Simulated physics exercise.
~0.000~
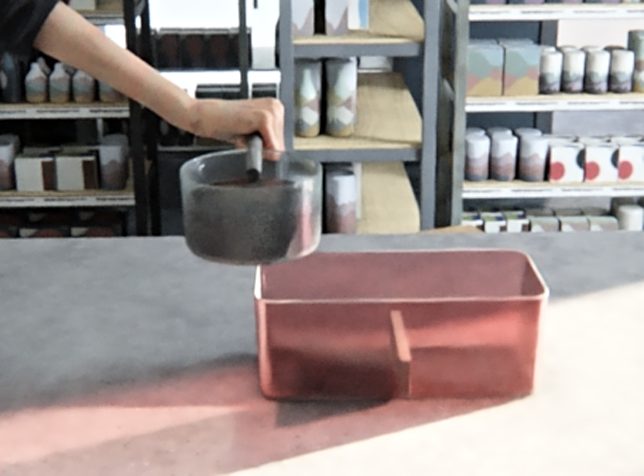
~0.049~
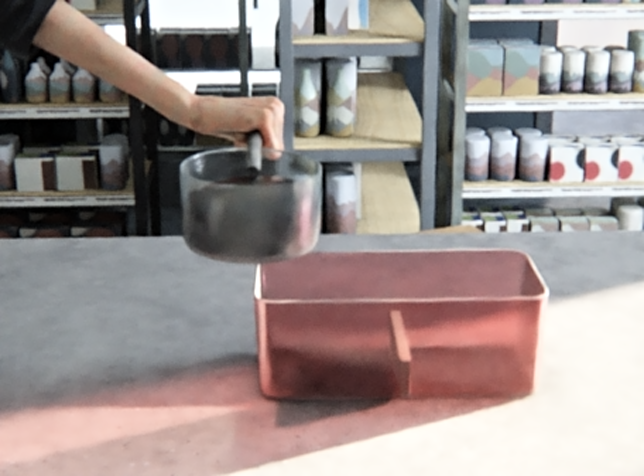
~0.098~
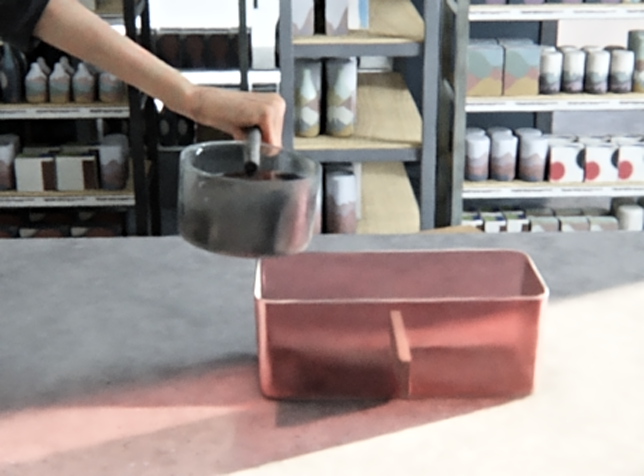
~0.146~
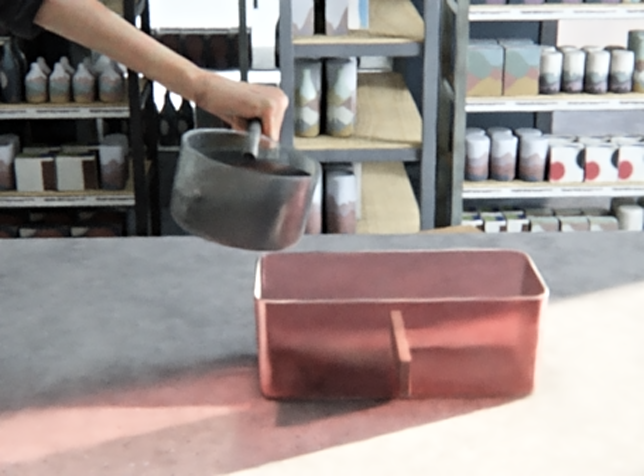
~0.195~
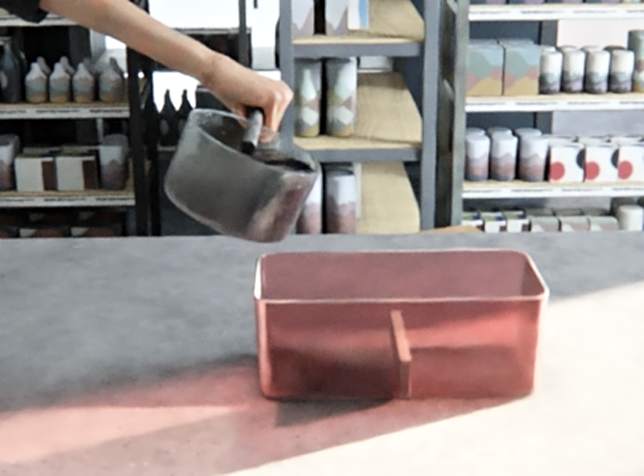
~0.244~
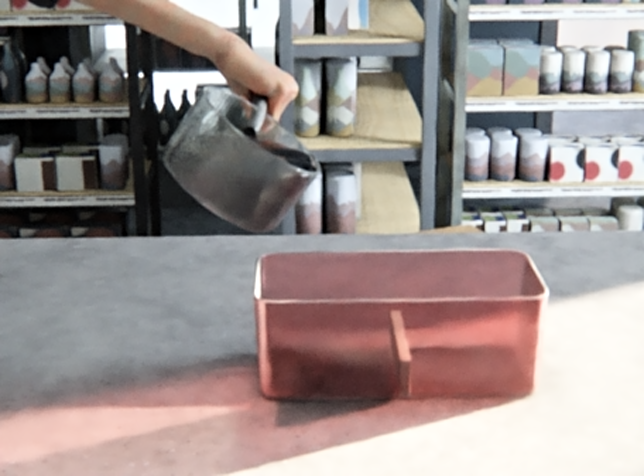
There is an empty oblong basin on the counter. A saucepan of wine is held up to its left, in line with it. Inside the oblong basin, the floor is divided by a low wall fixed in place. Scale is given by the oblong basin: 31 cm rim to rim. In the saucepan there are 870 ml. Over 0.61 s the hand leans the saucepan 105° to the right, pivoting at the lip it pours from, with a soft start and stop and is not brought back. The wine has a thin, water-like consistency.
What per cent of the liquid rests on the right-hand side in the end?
58 percent.
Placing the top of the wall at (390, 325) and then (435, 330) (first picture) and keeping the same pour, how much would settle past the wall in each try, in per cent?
70 per cent first, 40 per cent second.
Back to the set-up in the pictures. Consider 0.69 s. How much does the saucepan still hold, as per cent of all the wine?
6 %.
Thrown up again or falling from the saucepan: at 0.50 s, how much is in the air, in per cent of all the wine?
Around 46 in a hundred.
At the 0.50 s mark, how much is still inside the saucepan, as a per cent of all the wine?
Around 50 in a hundred.
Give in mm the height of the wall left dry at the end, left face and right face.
For the left, around 28 mm; for the right, around 16 mm.
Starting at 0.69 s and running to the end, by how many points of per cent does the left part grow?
About 30 percent, give or take.
By 0.50 s the tilt is 97° and 50 per cent is still to pour, 3 is left of the wall and 0 right of it.
By 0.69 s the tilt is 105° and 6 per cent is still to pour, 4 is left of the wall and 70 right of it.
By 0.89 s the tilt is 105° and 1 per cent is still to pour, 16 is left of the wall and 50 right of it.
By 1.11 s the tilt is 105° and 0 per cent is still to pour, 29 is left of the wall and 62 right of it.
At rest 33 per cent lies left of the wall, 58 right of it and 8 outside.
